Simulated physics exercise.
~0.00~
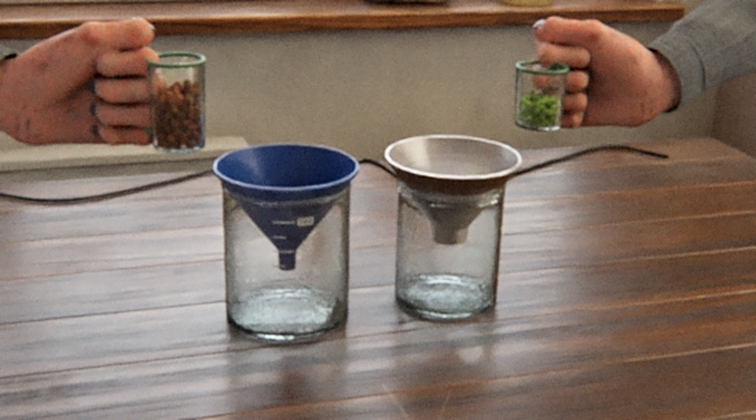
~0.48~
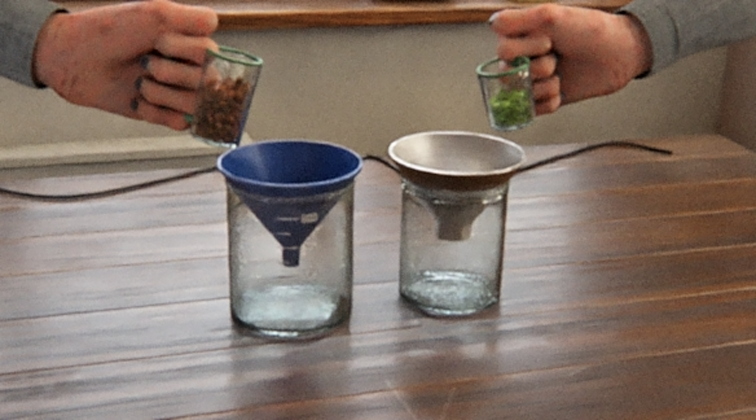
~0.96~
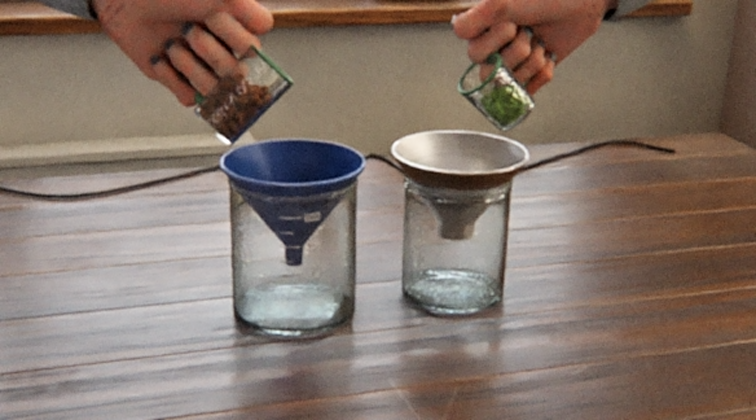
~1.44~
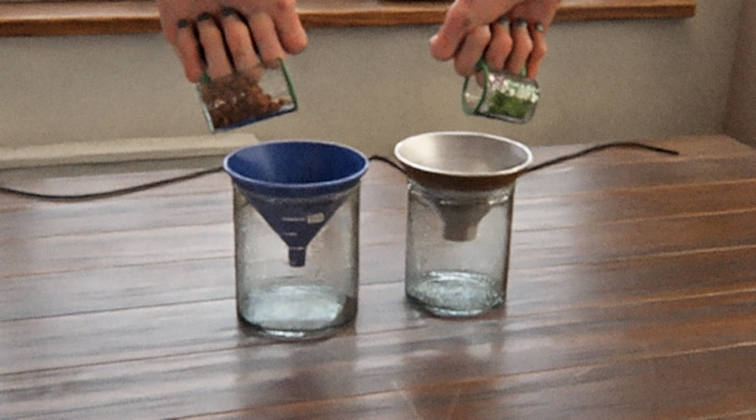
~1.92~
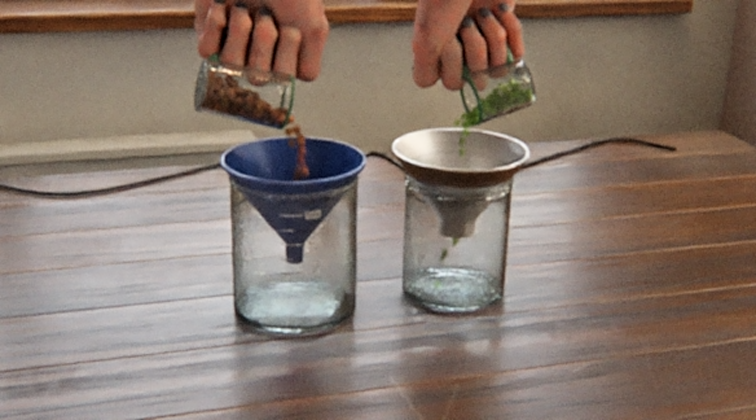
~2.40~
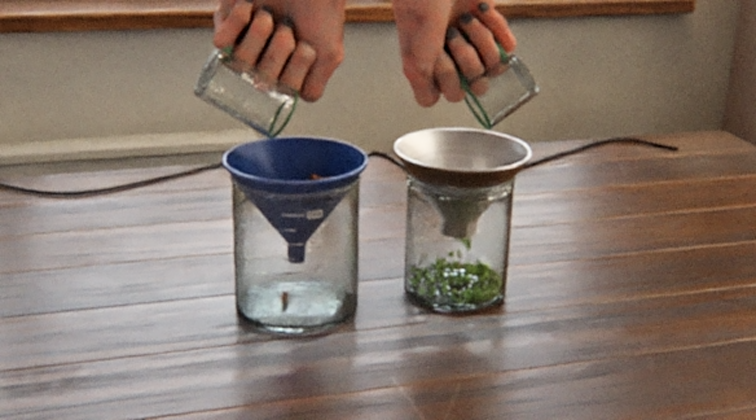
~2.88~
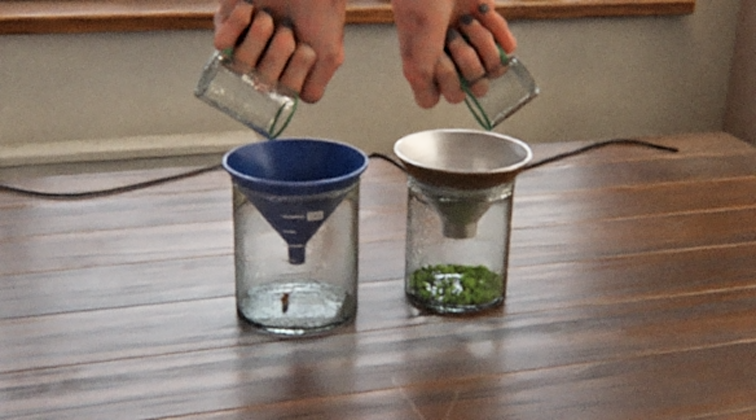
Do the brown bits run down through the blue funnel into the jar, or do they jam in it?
They jam in the blue funnel on the left, with only a stray few reaching the jar, while the green bits all pass through the right funnel.
